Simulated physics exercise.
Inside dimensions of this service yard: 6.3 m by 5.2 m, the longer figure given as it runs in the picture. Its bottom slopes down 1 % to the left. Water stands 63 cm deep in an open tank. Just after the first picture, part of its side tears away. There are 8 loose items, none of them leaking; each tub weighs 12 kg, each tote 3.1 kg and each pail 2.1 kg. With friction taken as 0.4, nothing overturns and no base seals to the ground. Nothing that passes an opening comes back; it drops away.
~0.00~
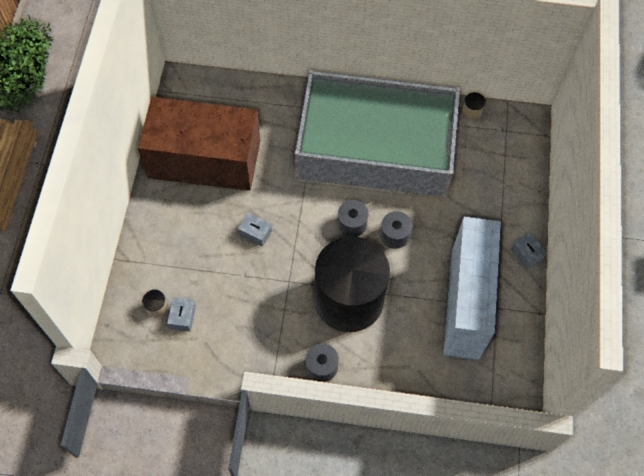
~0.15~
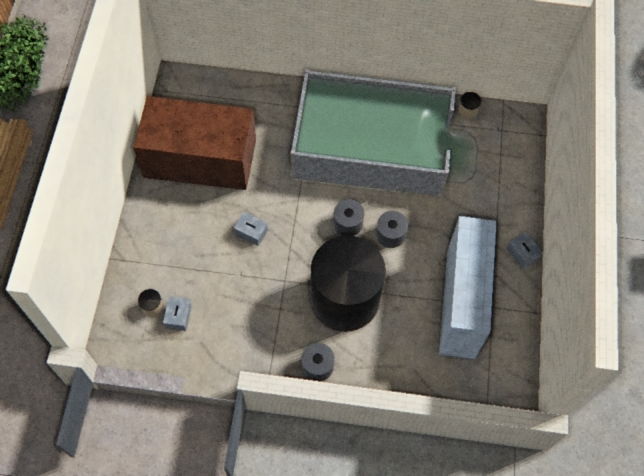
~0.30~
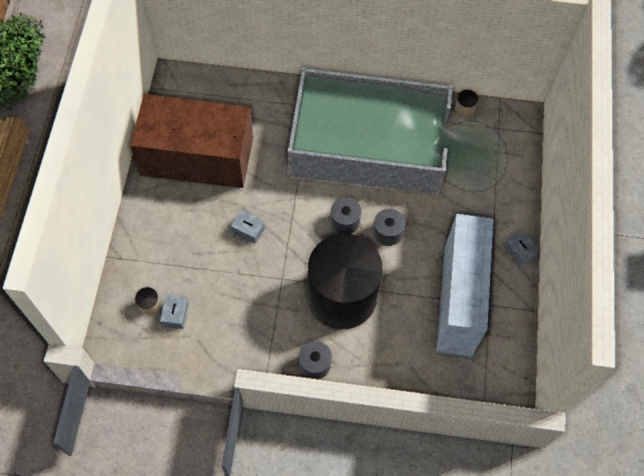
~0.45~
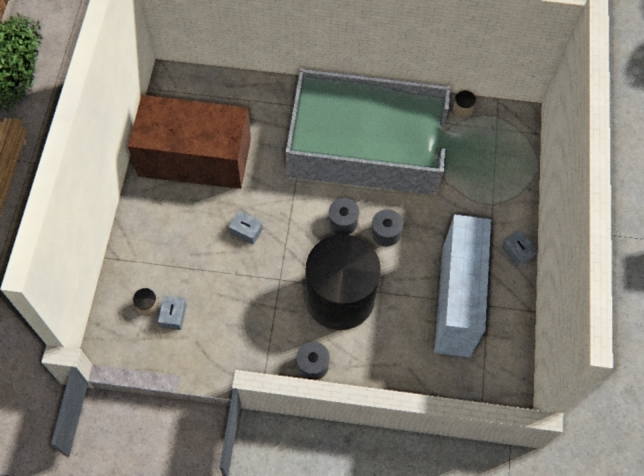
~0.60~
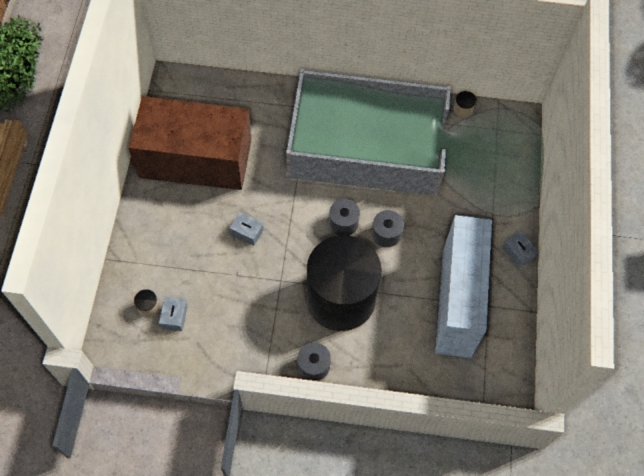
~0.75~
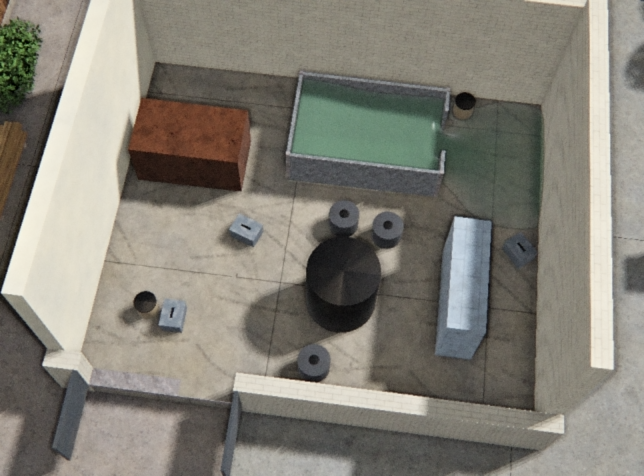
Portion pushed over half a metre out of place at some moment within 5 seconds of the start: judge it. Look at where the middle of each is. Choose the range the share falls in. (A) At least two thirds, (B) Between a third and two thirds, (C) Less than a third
C.
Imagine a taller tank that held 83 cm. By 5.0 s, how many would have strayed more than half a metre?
It would come to 3 of them.
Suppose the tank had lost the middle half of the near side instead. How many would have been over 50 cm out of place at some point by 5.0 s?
The count would be 7.
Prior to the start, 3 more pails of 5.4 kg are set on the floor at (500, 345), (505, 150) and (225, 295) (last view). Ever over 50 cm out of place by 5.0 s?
Check, in order - exceeded, exceeded, not exceeded.
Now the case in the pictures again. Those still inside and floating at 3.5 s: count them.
Total: 2.
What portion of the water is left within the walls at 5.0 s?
I'd say some 100 percent hasn't gone yet.
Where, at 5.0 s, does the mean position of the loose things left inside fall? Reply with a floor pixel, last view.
Around (300, 265).
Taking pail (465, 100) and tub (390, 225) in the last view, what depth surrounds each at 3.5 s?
Around 14 cm and 0 cm.
After 1.1 s 0 of 8 are over 50 cm from their spots; 0 afloat.
After 2.2 s 1 of 8 are over 50 cm from their spots; 2 afloat.
After 3.5 s 2 of 8 are over 50 cm from their spots; 2 afloat.
After 5.0 s 1 of 8 are over 50 cm from their spots, and 2 have been at some point; 2 afloat.
